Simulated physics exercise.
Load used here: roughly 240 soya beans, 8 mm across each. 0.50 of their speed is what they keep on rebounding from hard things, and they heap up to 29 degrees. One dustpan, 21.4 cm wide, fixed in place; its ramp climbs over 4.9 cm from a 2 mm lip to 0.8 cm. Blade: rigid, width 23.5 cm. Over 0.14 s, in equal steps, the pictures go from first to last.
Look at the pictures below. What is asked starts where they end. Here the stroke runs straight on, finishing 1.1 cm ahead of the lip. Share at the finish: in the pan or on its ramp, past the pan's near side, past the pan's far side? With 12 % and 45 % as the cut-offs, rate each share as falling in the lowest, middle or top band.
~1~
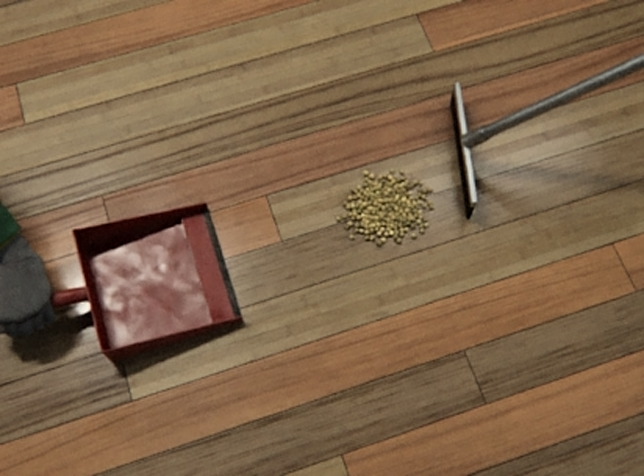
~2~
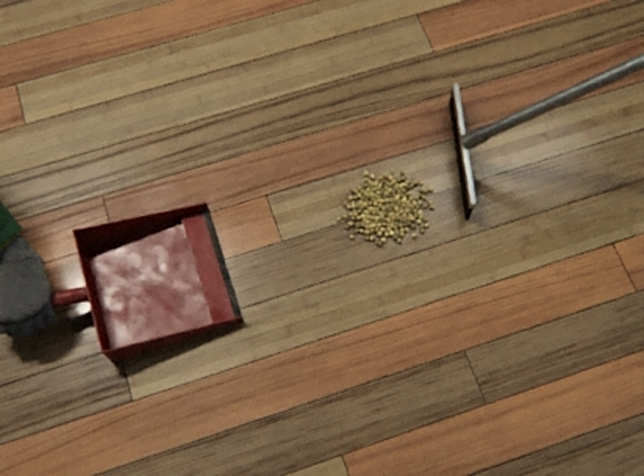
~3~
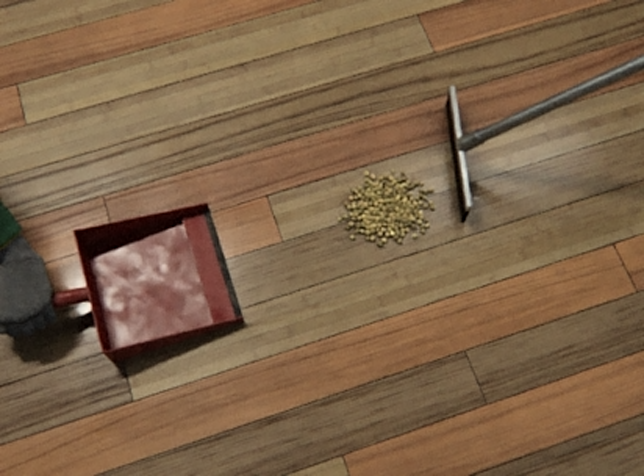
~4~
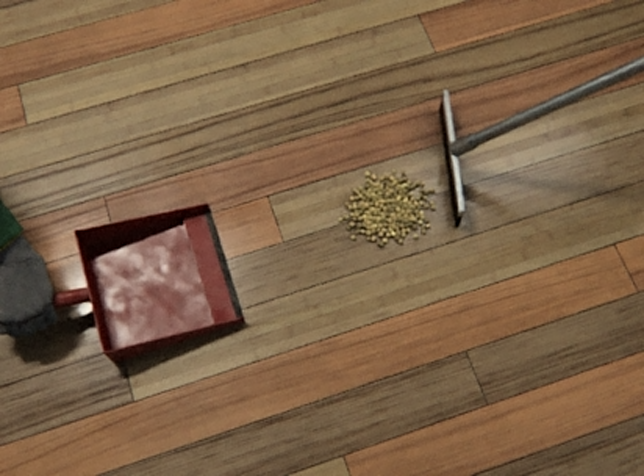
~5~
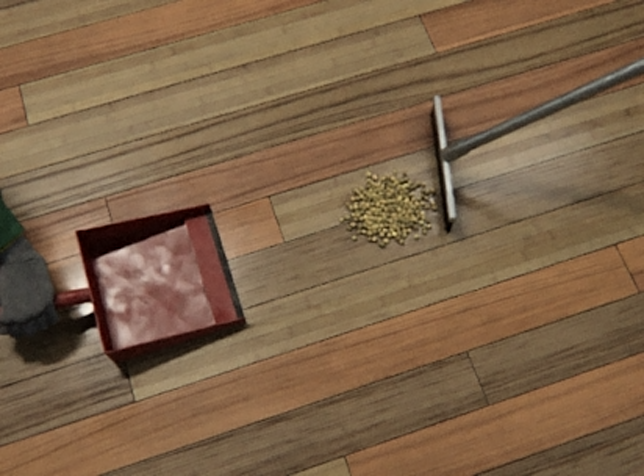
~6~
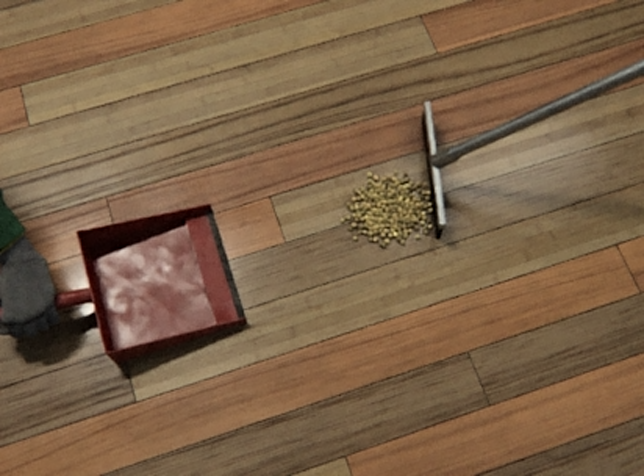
Bands: In the pan or on its ramp in the middle band; past the pan's near side in the lowest band; past the pan's far side in the middle band.
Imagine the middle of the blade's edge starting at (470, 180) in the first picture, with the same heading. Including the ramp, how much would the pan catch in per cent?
Estimate: ~ 20 %.
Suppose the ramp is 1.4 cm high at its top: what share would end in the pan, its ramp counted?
Estimate: About 25 in a hundred.
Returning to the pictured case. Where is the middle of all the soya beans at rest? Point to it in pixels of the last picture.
When it all comes to rest, the middle is near (225, 250).
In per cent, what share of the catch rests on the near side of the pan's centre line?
Some 60 per cent.
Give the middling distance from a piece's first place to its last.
Median shift: Approx. 30 cm.
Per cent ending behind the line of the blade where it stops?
5 %.
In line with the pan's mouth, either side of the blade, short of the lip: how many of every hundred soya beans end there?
Roughly 40 percent.
Then, 0.23 s after the last picture, middle of the blade 21 cm from the lip; 0 % over the lip, far side 5 %, near side 0 %.
Then, 0.38 s after the last picture, middle of the blade 10 cm from the lip; 0 % over the lip, far side 20 %, near side 5 %.
Then, 0.66 s after the last picture, middle of the blade 4 cm from the lip; 30 % over the lip, far side 25 %, near side 5 %.
In the end, pan 30 %, near side 5 %, far side 25 %, in front of the lip or behind the blade 40 %.
